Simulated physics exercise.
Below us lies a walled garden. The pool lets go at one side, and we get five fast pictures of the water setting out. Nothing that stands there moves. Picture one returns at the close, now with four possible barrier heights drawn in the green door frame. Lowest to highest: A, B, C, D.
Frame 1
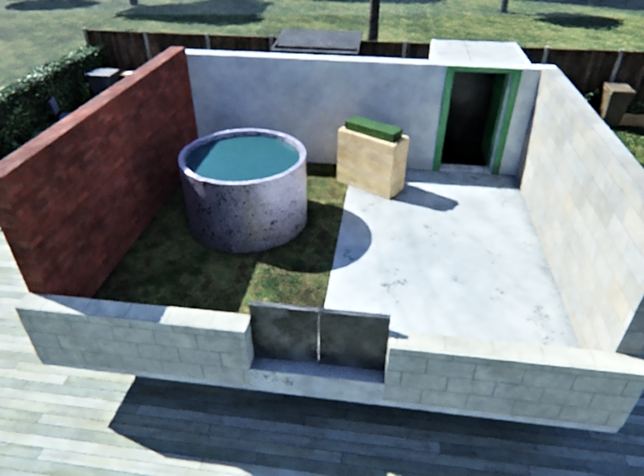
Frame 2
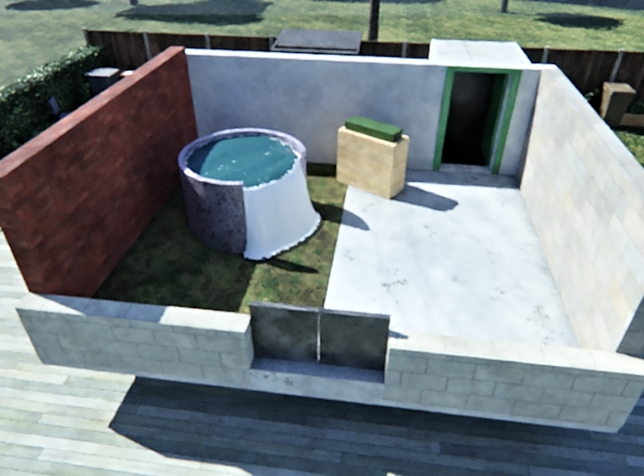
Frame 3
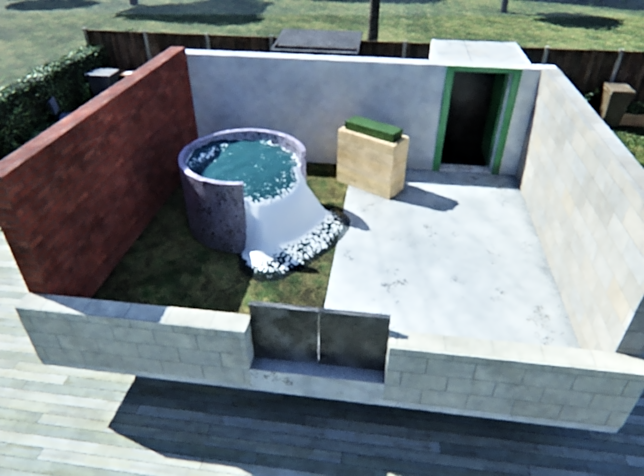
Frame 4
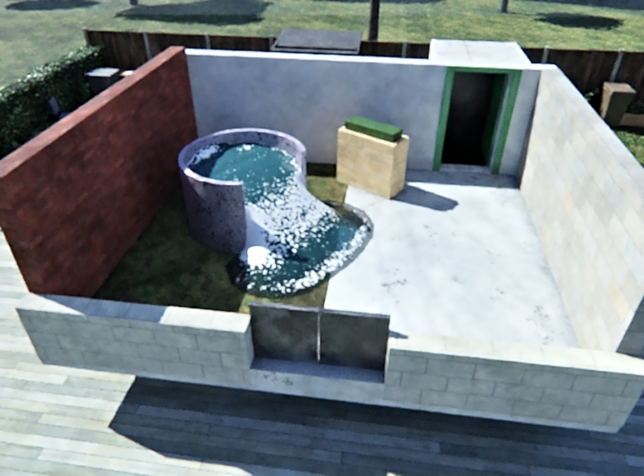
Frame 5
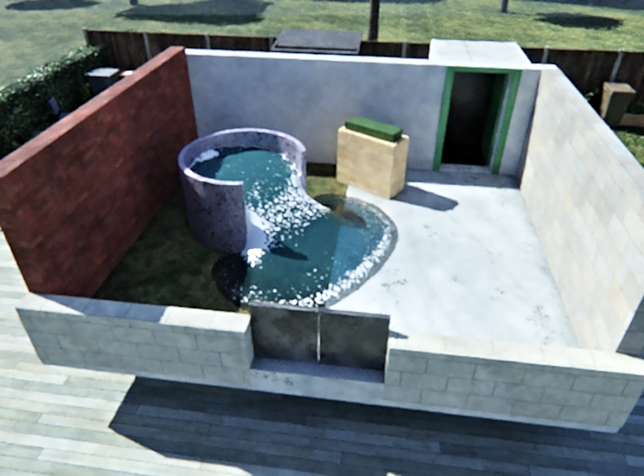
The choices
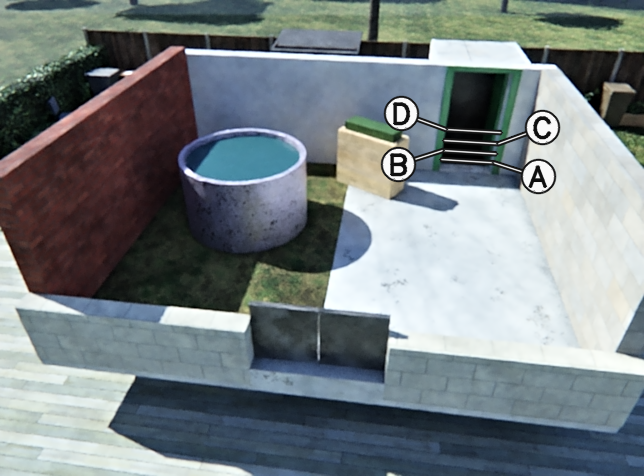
At the start, a round stone pool of still water stands in a walled garden with a green doorway and a shut gate. Its near right side opens and white water pours out onto the grass. The foaming water then spreads across the grass and onto the pale paving, nearing the gate.
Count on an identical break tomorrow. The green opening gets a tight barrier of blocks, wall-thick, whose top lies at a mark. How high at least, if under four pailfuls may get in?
Choose A.
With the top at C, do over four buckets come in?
No, that is safe.
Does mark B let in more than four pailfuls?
No, that is safe.
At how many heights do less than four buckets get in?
All four.
In white, A at (467, 161); B at (469, 152); C at (471, 142); D at (473, 131); from the bottom up A, B, C, D.
With A, a splash gets over, under a bucket.
With B, nothing gets over.
With C, nothing gets over.
With D, nothing gets over.
